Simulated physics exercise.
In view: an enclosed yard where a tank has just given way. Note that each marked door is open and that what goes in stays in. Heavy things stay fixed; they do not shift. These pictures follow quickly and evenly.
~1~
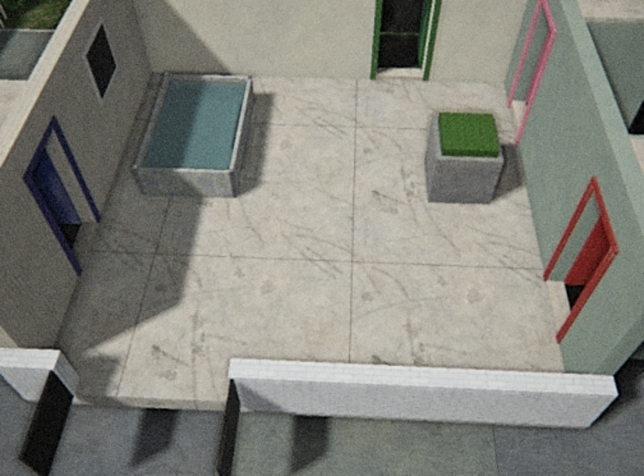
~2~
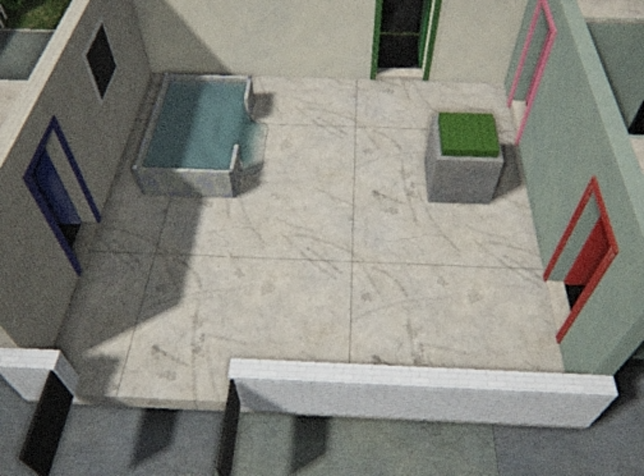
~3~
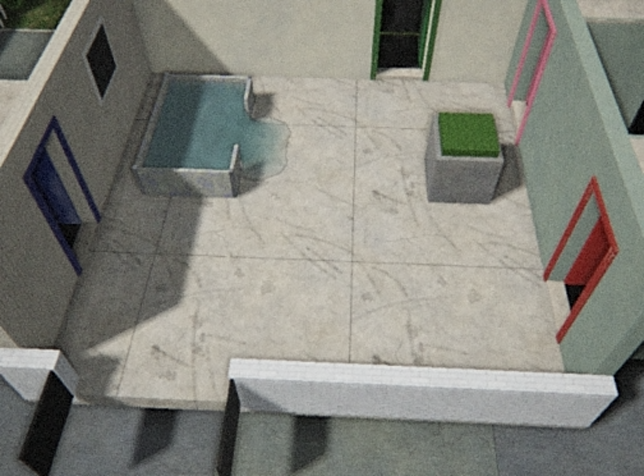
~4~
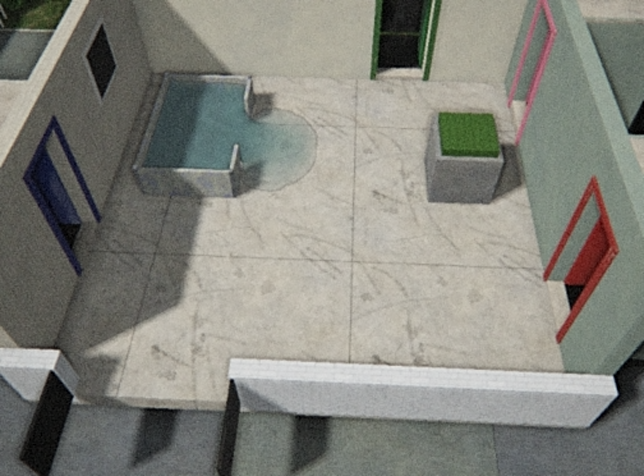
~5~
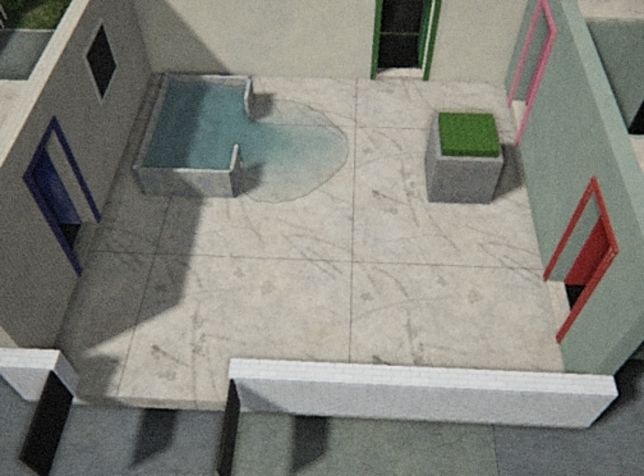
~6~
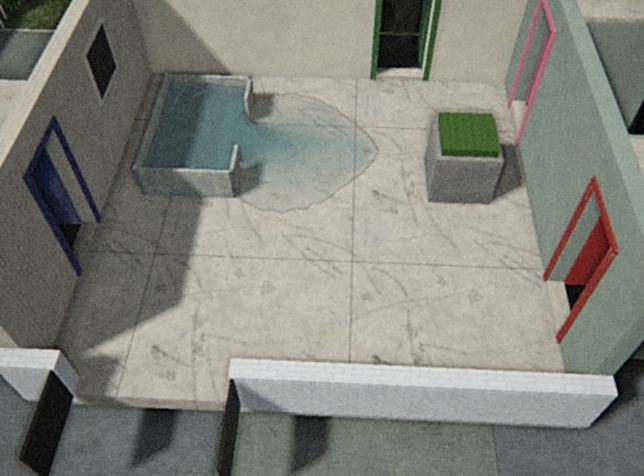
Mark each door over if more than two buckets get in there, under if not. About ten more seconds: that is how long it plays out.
Green door - under; pink door - under; blue door - under; red door - over.
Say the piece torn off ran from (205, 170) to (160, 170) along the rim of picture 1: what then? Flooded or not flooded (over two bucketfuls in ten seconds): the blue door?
I'd say the blue door crosses the line.
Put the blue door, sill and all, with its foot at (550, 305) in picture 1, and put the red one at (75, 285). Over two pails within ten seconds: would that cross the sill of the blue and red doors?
Blue is flooded, red is not flooded.
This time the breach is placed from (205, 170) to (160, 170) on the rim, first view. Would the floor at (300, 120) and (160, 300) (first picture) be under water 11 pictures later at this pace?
Still dry and Soaked.
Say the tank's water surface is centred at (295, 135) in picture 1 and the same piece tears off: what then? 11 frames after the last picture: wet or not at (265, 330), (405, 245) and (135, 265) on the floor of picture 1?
Going through them in turn: Still bare, waterlogged and still bare.
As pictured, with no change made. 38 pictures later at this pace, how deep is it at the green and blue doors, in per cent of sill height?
The first comes to about 80 percent, the second to about 0 percent.
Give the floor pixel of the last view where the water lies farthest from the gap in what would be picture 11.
About at (487, 159).
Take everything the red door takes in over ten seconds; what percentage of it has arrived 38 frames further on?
Roughly 35 %.
A moment on, water covers 25 % of the floor; the green door not reached, the pink door not reached, the blue door not reached, the red door not reached.
Next, water covers 40 % of the floor; the green door wet at the sill, nothing in, the pink door wet at the sill, nothing in, the blue door not reached, the red door not reached.
Then, water covers 50 % of the floor; the green door wet at the sill, nothing in, the pink door wet at the sill, nothing in, the blue door not reached, the red door under two buckets in.
Later, water covers 55 % of the floor; the green door under two buckets in, the pink door wet at the sill, nothing in, the blue door not reached, the red door under two buckets in.
In the end, water covers 80 % of the floor; the green door under two buckets in, the pink door wet at the sill, nothing in, the blue door not reached, the red door over two buckets in.
